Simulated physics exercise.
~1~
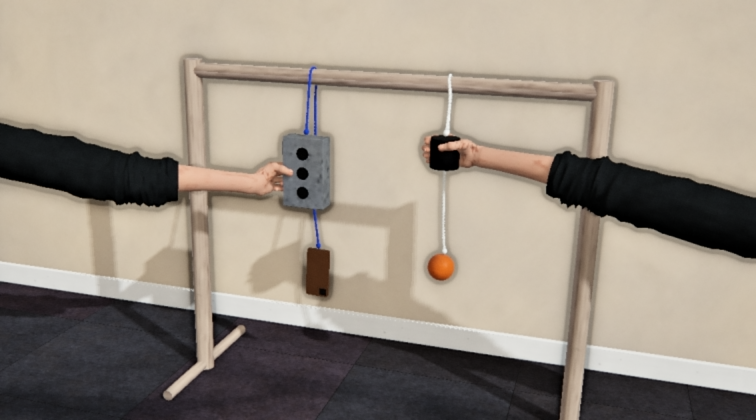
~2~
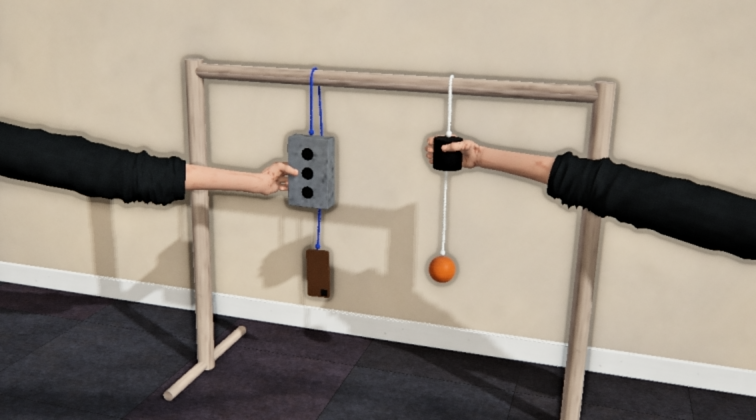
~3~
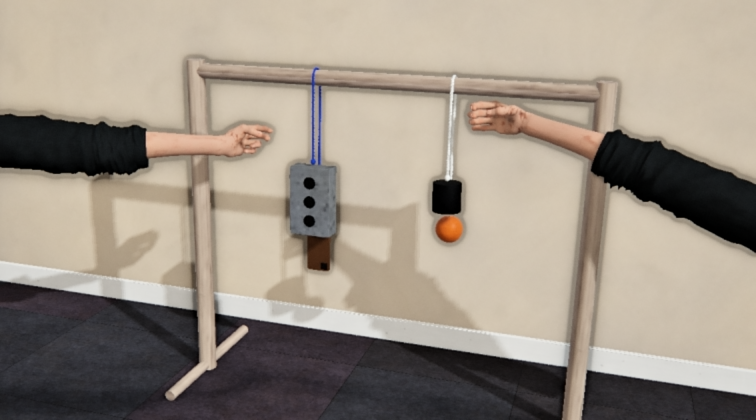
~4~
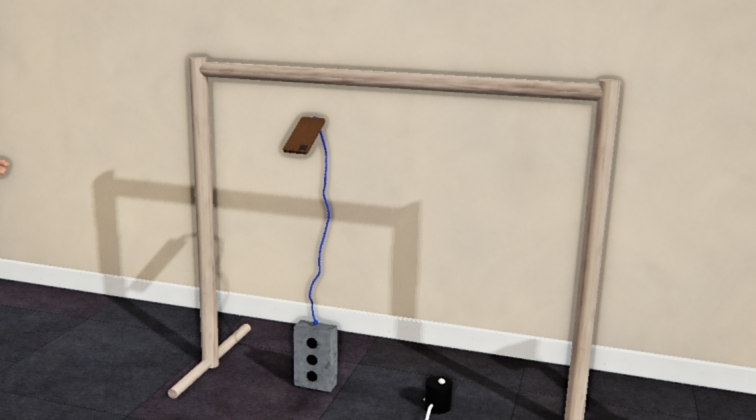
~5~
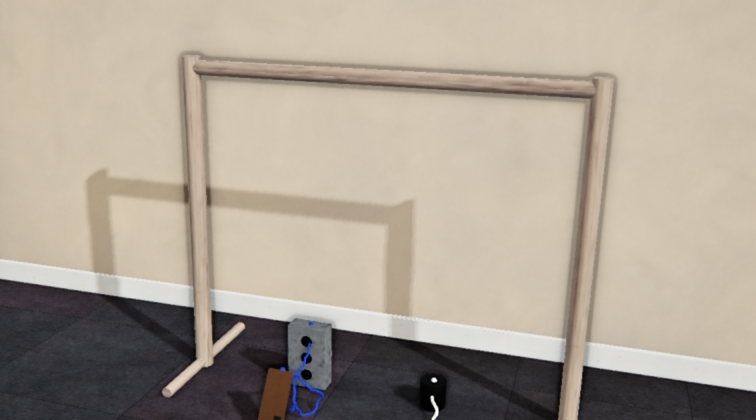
Against a plain beige wall with a white baseboard, a wooden rail frame stands on a dark floor, seen from the front by a slightly swaying camera. A grey block with three dark holes and a brown phone share a blue cord over the rail at left, while a black cylinder and an orange ball share a white cord at right. Two black-sleeved hands steady the block and cylinder, then let go and draw back. Both sink as the phone and ball rise. The cords leave the rail, and the block and cylinder end on the floor, the phone dropping beside the block.
